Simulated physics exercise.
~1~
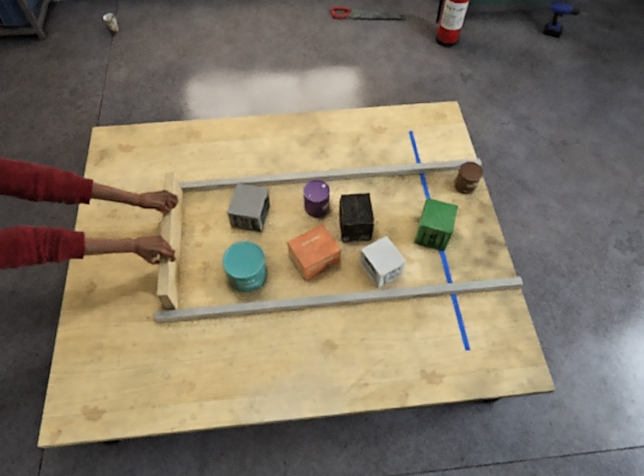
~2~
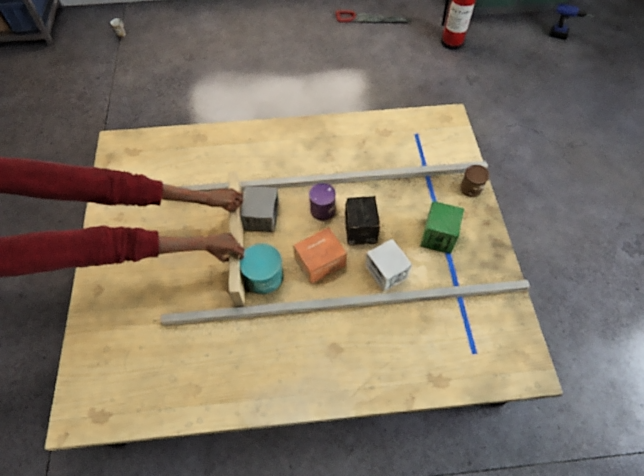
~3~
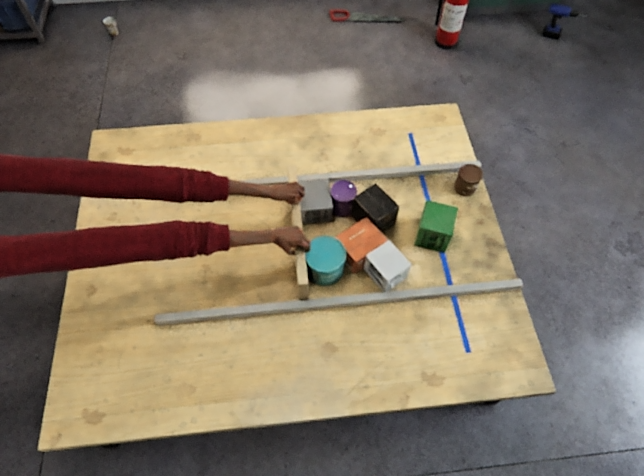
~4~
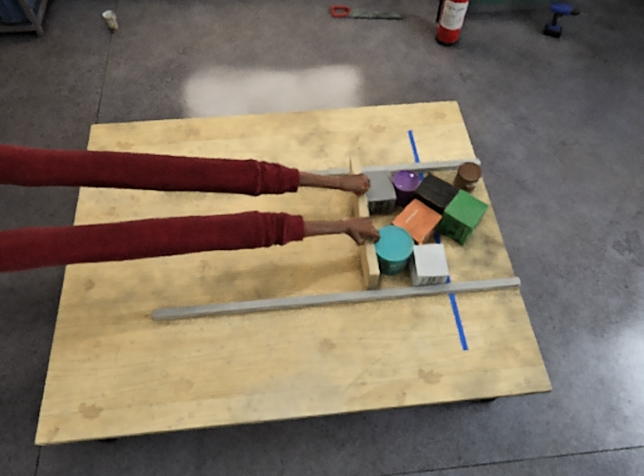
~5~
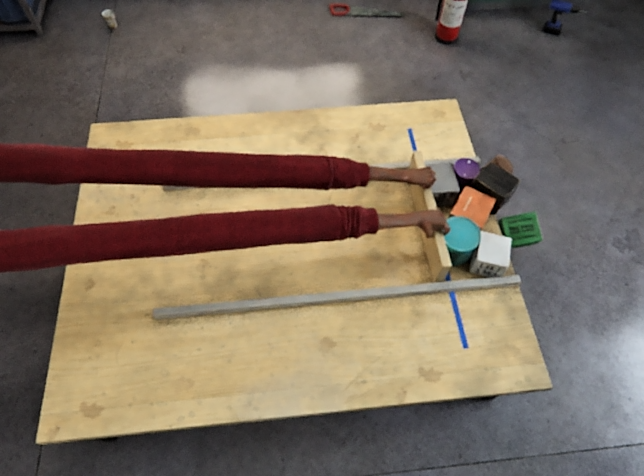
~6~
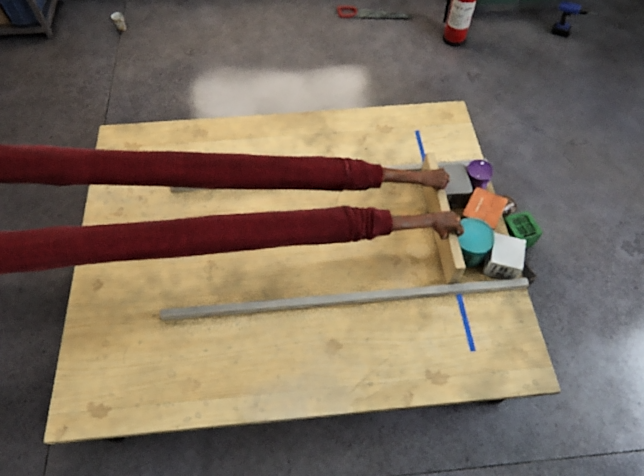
A wooden plank, held upright by two red-sleeved arms, slides right between two rails on a wooden table. It reaches the grey crate and turquoise pail first, then gathers the purple canister, orange box, black box and white crate into a cluster. The cluster presses on toward the blue tape and drives the green crate rightward beyond it. As the plank nears the tape, the packages crowd the table's right end, with the green crate tipping over the edge. The plank stops around the tape; the black box, green crate and brown pail have gone off the end.
